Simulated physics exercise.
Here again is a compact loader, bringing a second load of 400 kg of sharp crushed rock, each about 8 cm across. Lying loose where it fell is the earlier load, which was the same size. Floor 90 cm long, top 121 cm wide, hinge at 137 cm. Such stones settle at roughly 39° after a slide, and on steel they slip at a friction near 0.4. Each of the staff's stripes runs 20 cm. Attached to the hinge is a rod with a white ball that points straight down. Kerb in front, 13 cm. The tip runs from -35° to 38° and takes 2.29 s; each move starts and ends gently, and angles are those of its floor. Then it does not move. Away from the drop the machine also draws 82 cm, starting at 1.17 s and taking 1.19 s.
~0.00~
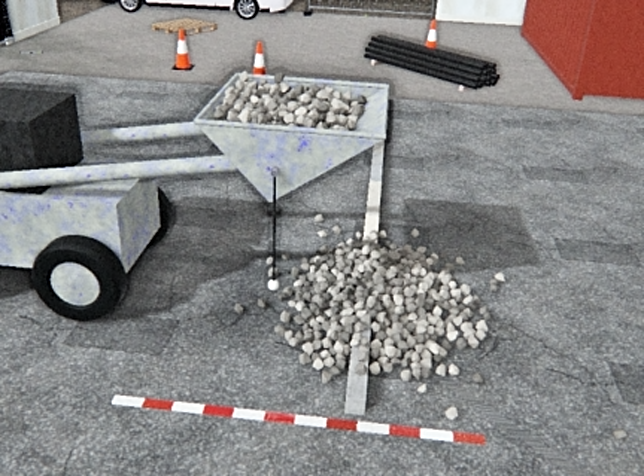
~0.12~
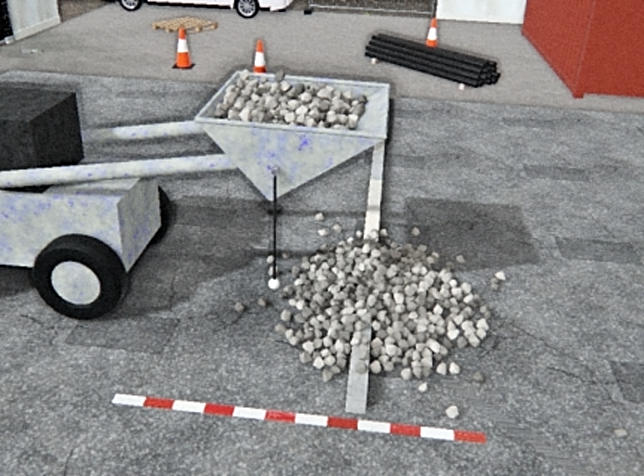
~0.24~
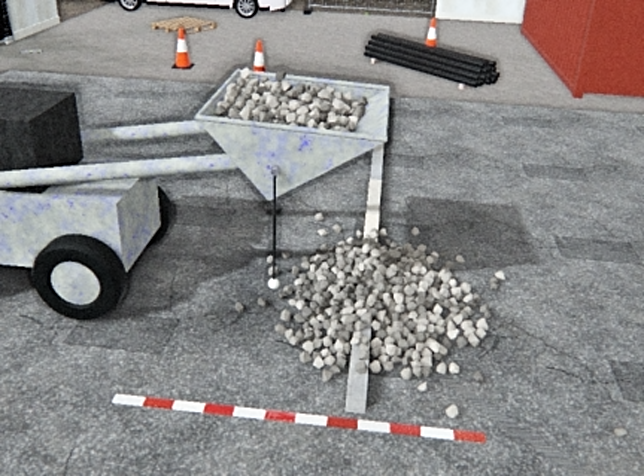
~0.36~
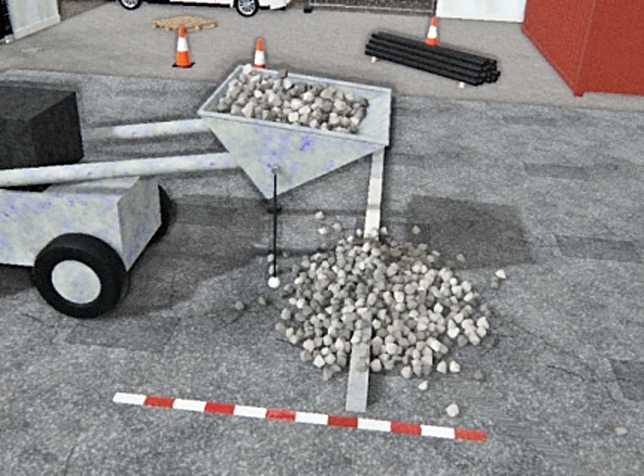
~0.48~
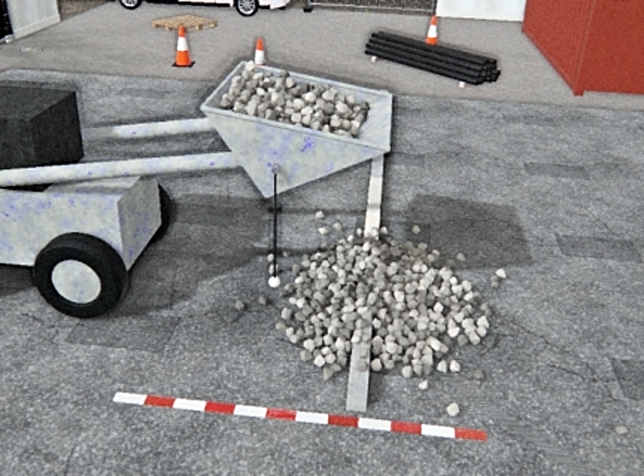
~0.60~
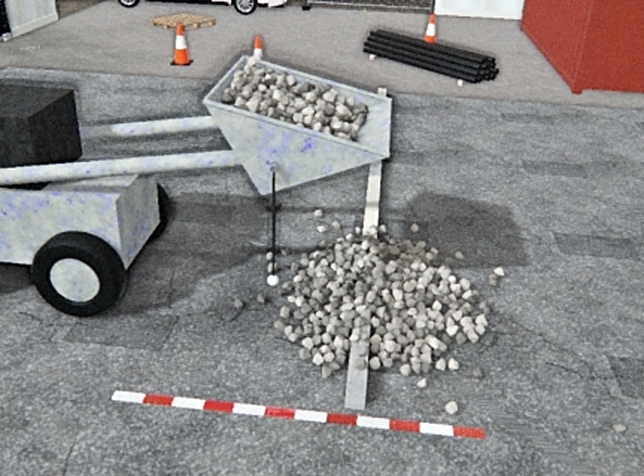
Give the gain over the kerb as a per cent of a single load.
2 %.
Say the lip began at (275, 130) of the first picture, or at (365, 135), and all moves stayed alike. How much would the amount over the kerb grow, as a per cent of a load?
Near 0 in a hundred, then near 0 in a hundred.
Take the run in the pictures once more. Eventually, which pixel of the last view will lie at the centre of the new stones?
In the last view, somewhere near (291, 277).
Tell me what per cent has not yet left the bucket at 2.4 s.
That works out to about 20 %.
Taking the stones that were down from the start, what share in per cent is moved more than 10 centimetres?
Close to 0 in a hundred of them.
After 1.7 s the floor is at 27°; in per cent of one load, 83 in the bucket, 65 on this side of the kerb, 52 over the kerb; the foremost stones are at (501, 307).
After 2.4 s the floor is at 38°; in per cent of one load, 21 in the bucket, 125 on this side of the kerb, 54 over the kerb; the foremost stones are at (501, 307).
After 2.8 s the floor is at 38°; in per cent of one load, 3 in the bucket, 142 on this side of the kerb, 54 over the kerb; the foremost stones are at (501, 307).
After 5.5 s the floor is at 38°; in per cent of one load, 0 in the bucket, 146 on this side of the kerb, 54 over the kerb; the foremost stones are at (501, 307). Net gain over the kerb, 2.
